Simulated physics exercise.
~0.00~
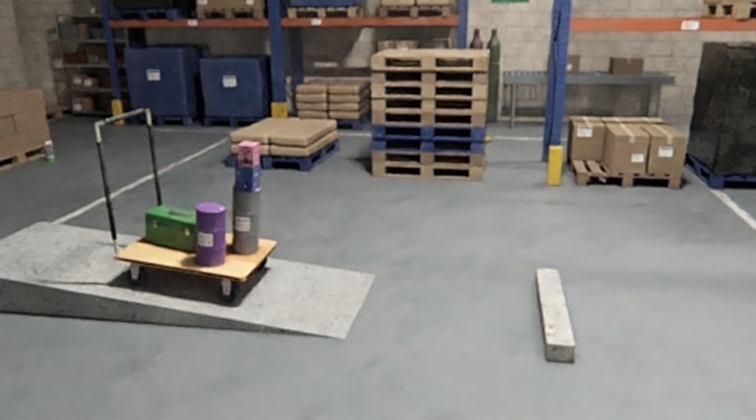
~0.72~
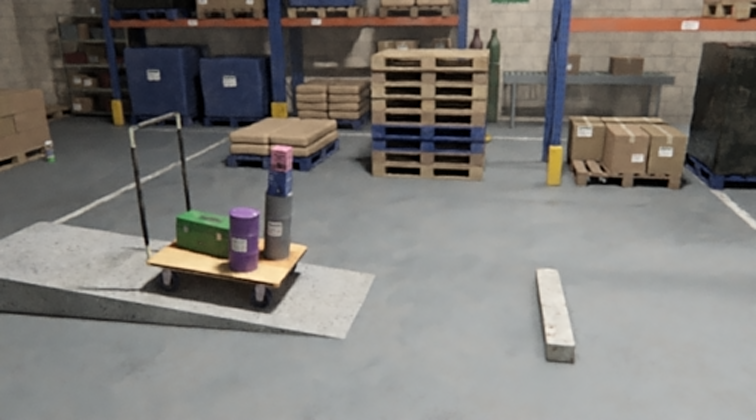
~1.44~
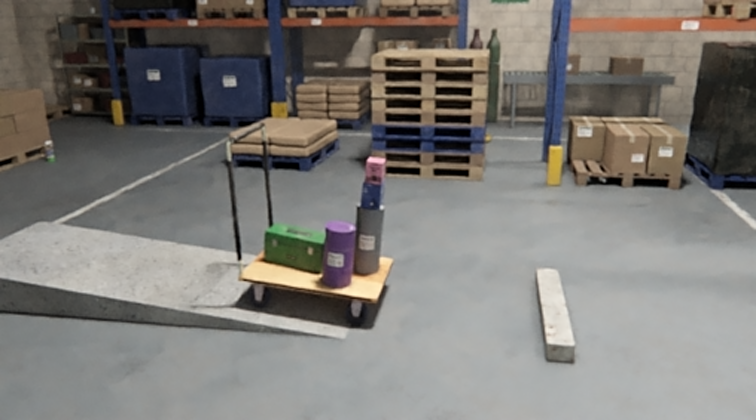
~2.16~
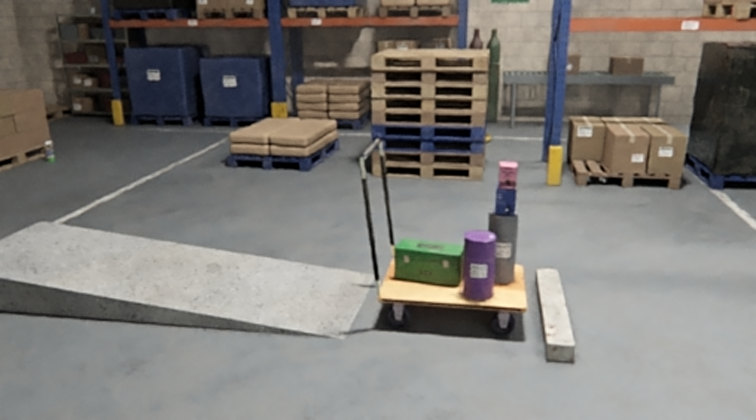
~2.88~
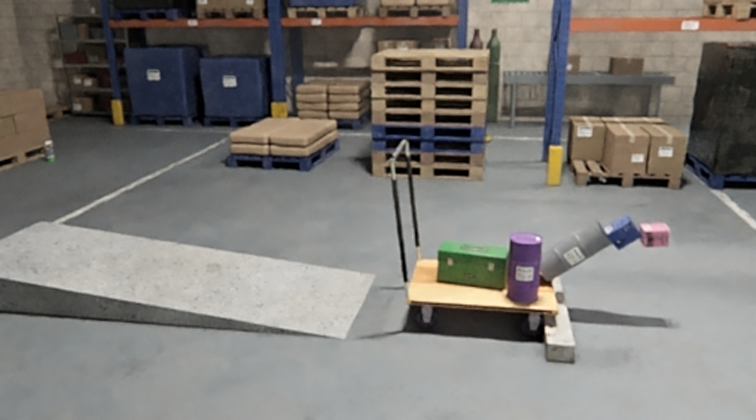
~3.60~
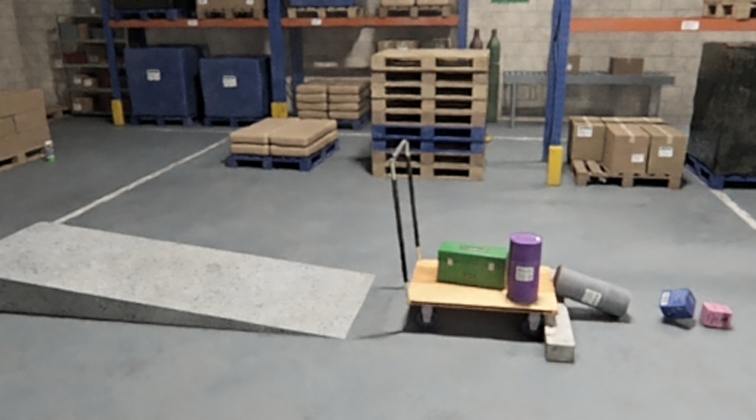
Warehouse floor, a loaded flat trolley rolling down a ramp to a kerb, grey canister and blue and pink boxes toppling off.
